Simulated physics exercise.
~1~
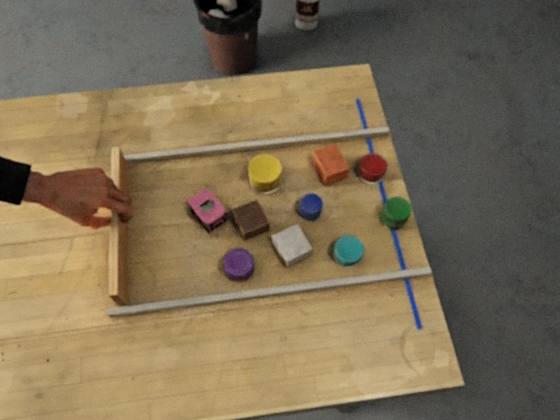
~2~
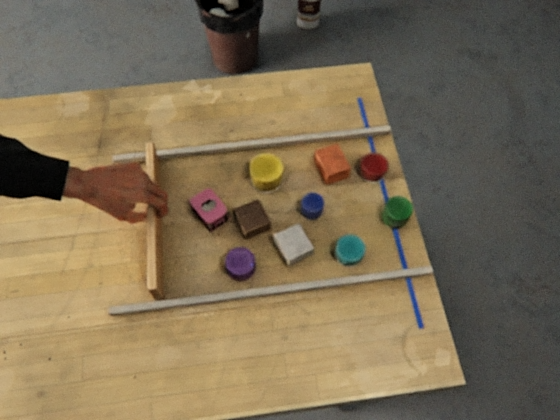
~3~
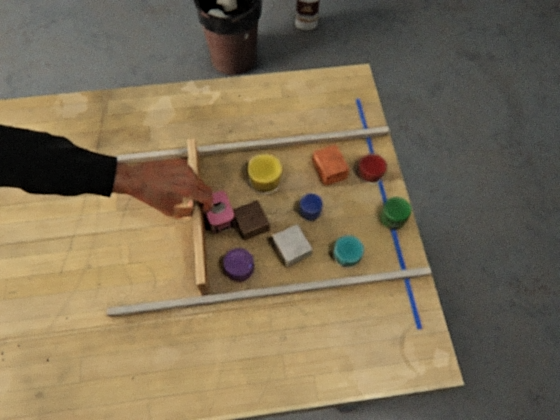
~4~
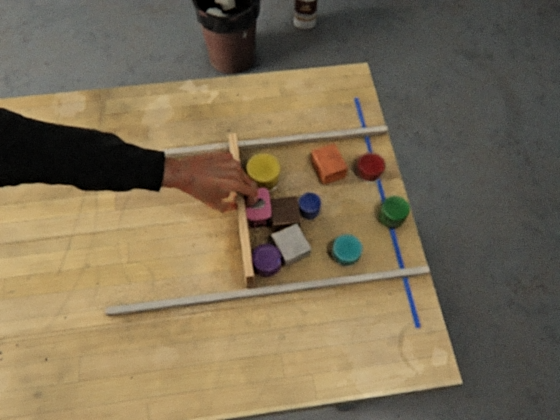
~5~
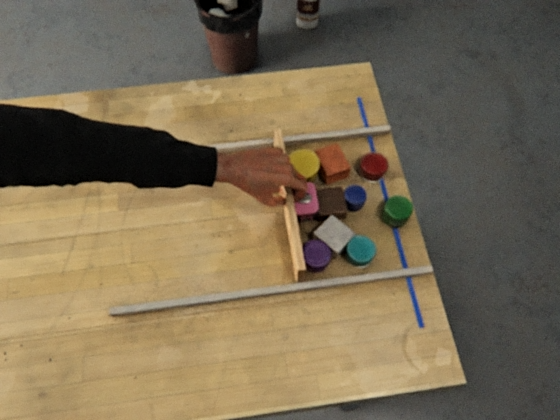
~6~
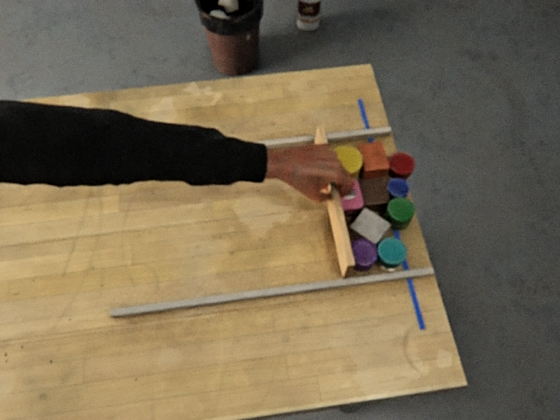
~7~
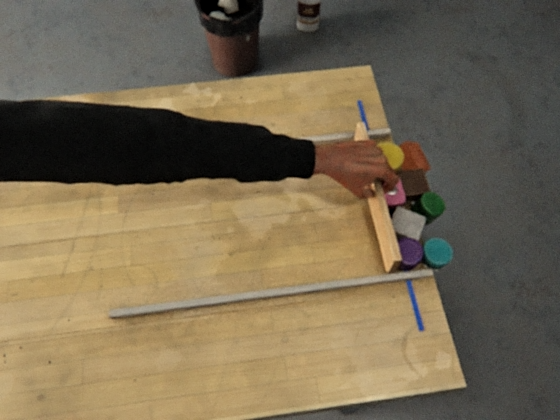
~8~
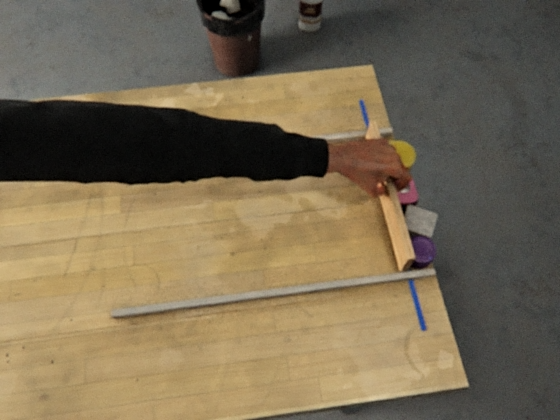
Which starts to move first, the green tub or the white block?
The white block starts to move first, as the pieces bunch up in front of the board. The green tub stays still until later, when the crowded pieces are pushed to the table's edge.
